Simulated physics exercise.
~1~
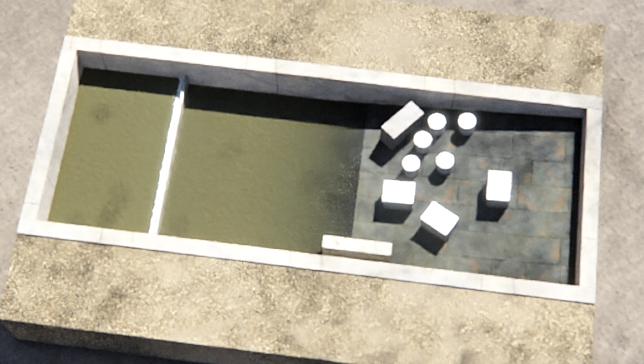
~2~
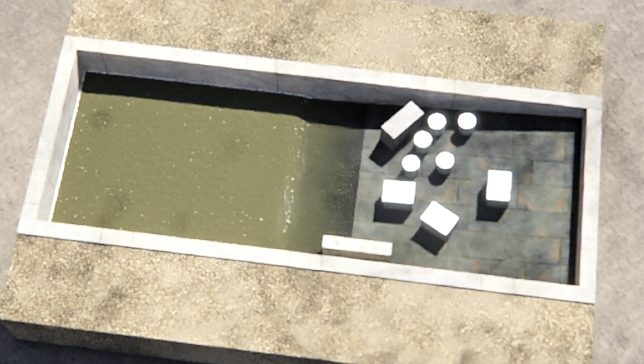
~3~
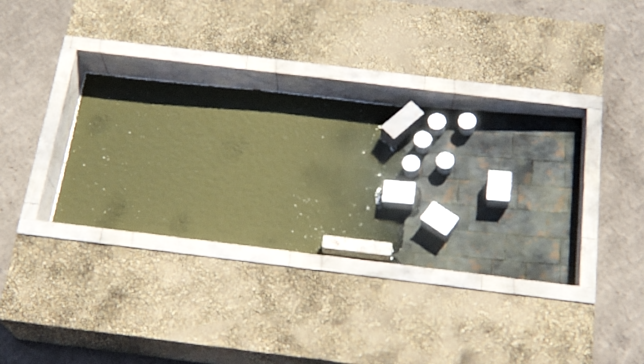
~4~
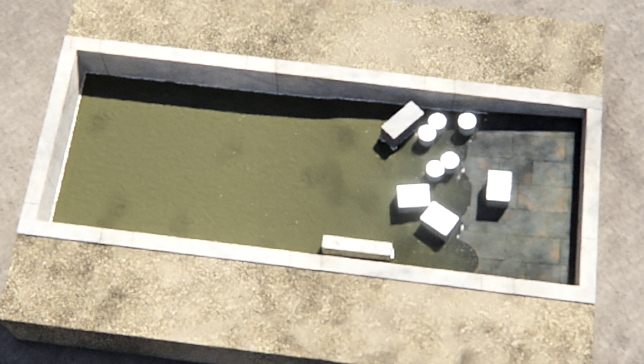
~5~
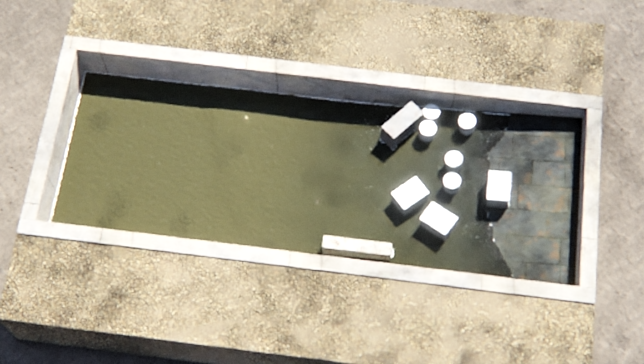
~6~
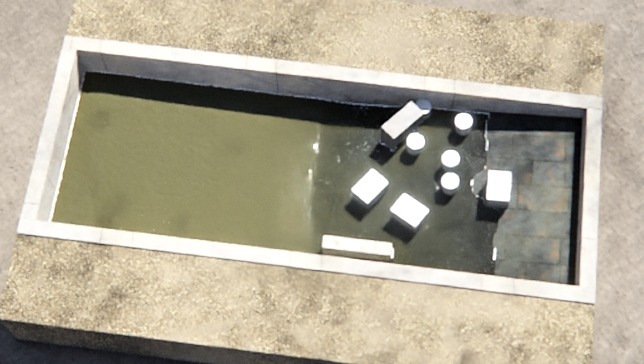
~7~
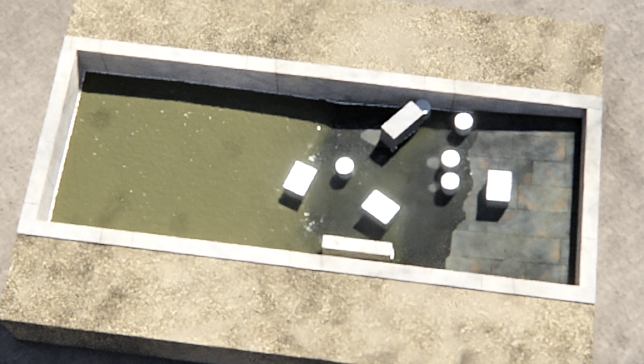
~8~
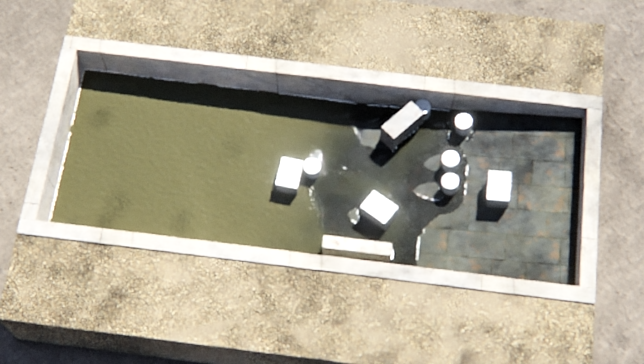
Murky green water lies penned behind a thin pale board at the left of a long, pale-walled basin, seen from high above in sunlight. White boxes and round white pails stand on the dark paved slope at the right, with a long white block by the near wall. The board disappears and the water spreads right, reaching the objects and nudging several of them slightly. It climbs farther up the paving, then draws back, carrying two boxes and a pail left. At the end, those sit well left of the rest, while the rightmost box remains in place.
